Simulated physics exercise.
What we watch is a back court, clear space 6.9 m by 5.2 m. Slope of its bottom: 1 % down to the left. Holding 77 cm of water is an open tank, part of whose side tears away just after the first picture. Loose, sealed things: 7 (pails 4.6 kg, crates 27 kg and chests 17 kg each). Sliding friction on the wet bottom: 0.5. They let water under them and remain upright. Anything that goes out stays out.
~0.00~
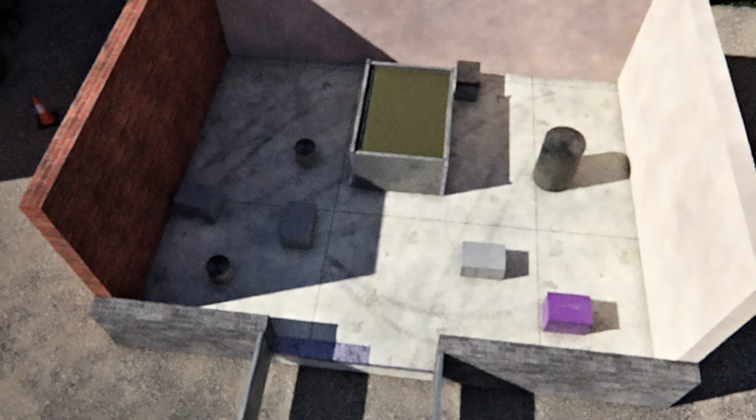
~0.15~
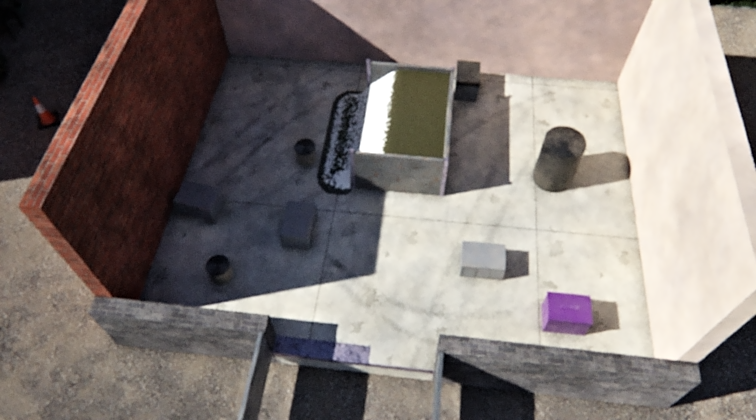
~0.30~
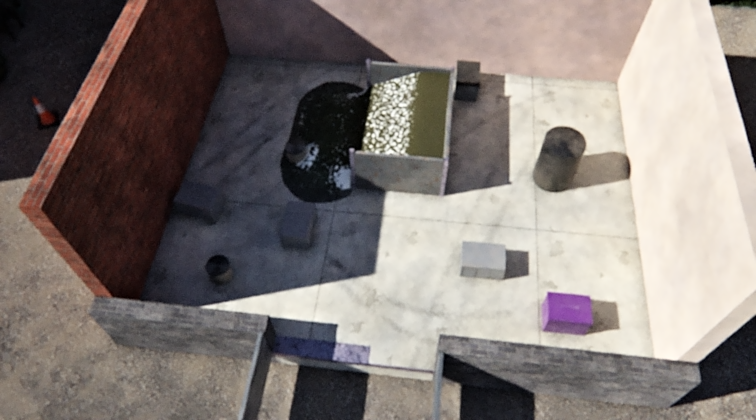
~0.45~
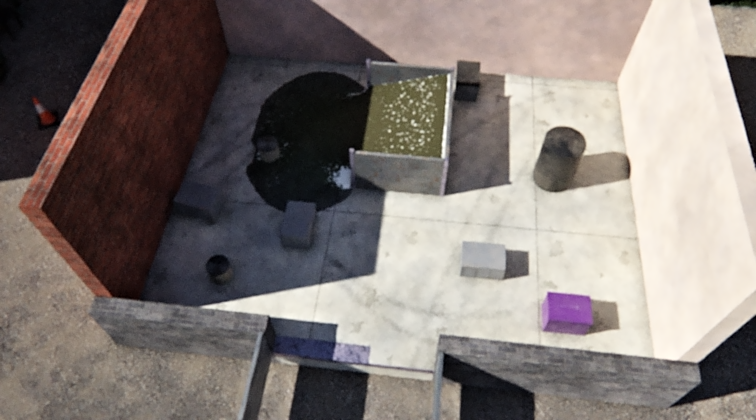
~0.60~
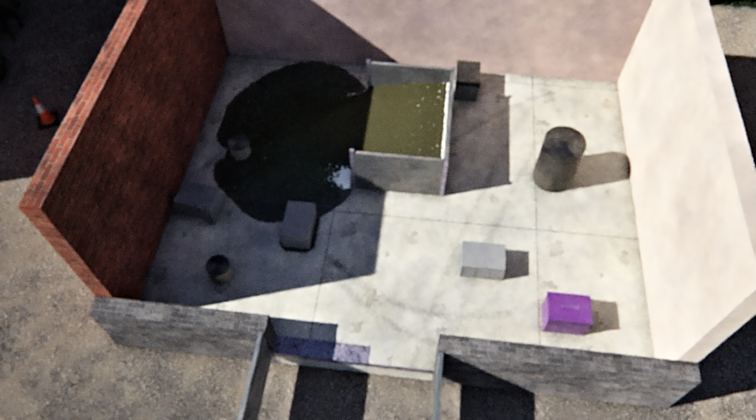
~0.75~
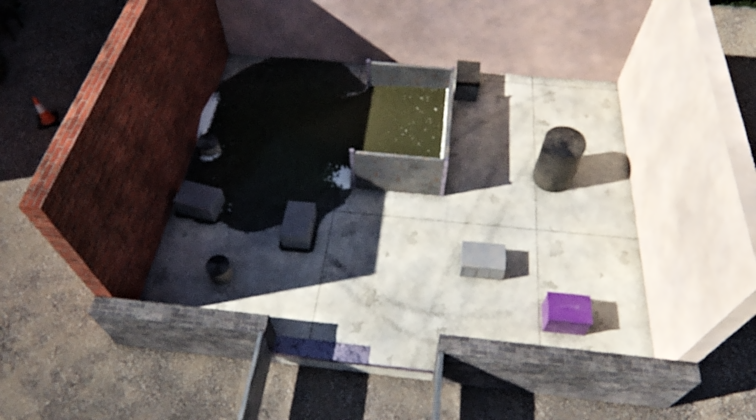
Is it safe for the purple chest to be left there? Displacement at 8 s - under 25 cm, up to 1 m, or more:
The move is tiny.
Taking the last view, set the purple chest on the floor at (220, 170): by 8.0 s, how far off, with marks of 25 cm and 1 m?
Outcome: It is taken a long way.
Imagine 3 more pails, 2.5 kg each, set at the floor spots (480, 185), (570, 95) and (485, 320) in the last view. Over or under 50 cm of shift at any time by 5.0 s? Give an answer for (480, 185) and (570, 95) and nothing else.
In turn: Less, short of it.
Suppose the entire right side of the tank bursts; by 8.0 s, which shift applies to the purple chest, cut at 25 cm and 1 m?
Then the purple chest ends far away.
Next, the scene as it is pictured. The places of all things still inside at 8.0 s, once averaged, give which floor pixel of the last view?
Somewhere near (453, 251).
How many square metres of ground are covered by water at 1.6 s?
Wet area: Approx. 13 m2.
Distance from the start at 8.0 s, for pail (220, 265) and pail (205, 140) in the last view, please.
In the order you asked, that's 300 cm and then gone out.
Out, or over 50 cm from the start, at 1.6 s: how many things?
It comes to 2.
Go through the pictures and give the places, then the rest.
The first frame shows the purple chest at (570, 307), on the bottom; water covers 2.4 m2; 0 of 7 have shifted.
The second frame shows the purple chest at (570, 307), on the bottom; water covers 3.5 m2; 0 of 7 have shifted.
The third frame shows the purple chest at (570, 307), on the bottom; 4.9 m2 under water; 1 of 7 have shifted.
The fourth frame shows the purple chest at (570, 307) rests on the ground; 6.7 m2 under water; 1 of 7 have shifted.
The fifth frame shows the purple chest at (570, 307) rests on the ground; water covers 8.7 m2; 1 of 7 have shifted.
The sixth frame shows the purple chest at (570, 307), on the bottom; water covers 10.5 m2; 1 of 7 have shifted.
After 1.6 s the purple chest is near (570, 307), 0.0 m from its start, aground; 0 of 7 are out; 1 afloat.
After 3.6 s the purple chest is near (570, 307), 0.0 m from its start, aground; 0 of 7 are out; 1 afloat.
After 5.6 s the purple chest is near (570, 307), 0.0 m from its start, aground; 0 of 7 are out; 0 afloat.
After 8.0 s the purple chest is near (570, 307), 0.0 m from its start, aground; 1 of 7 are out; 0 afloat.
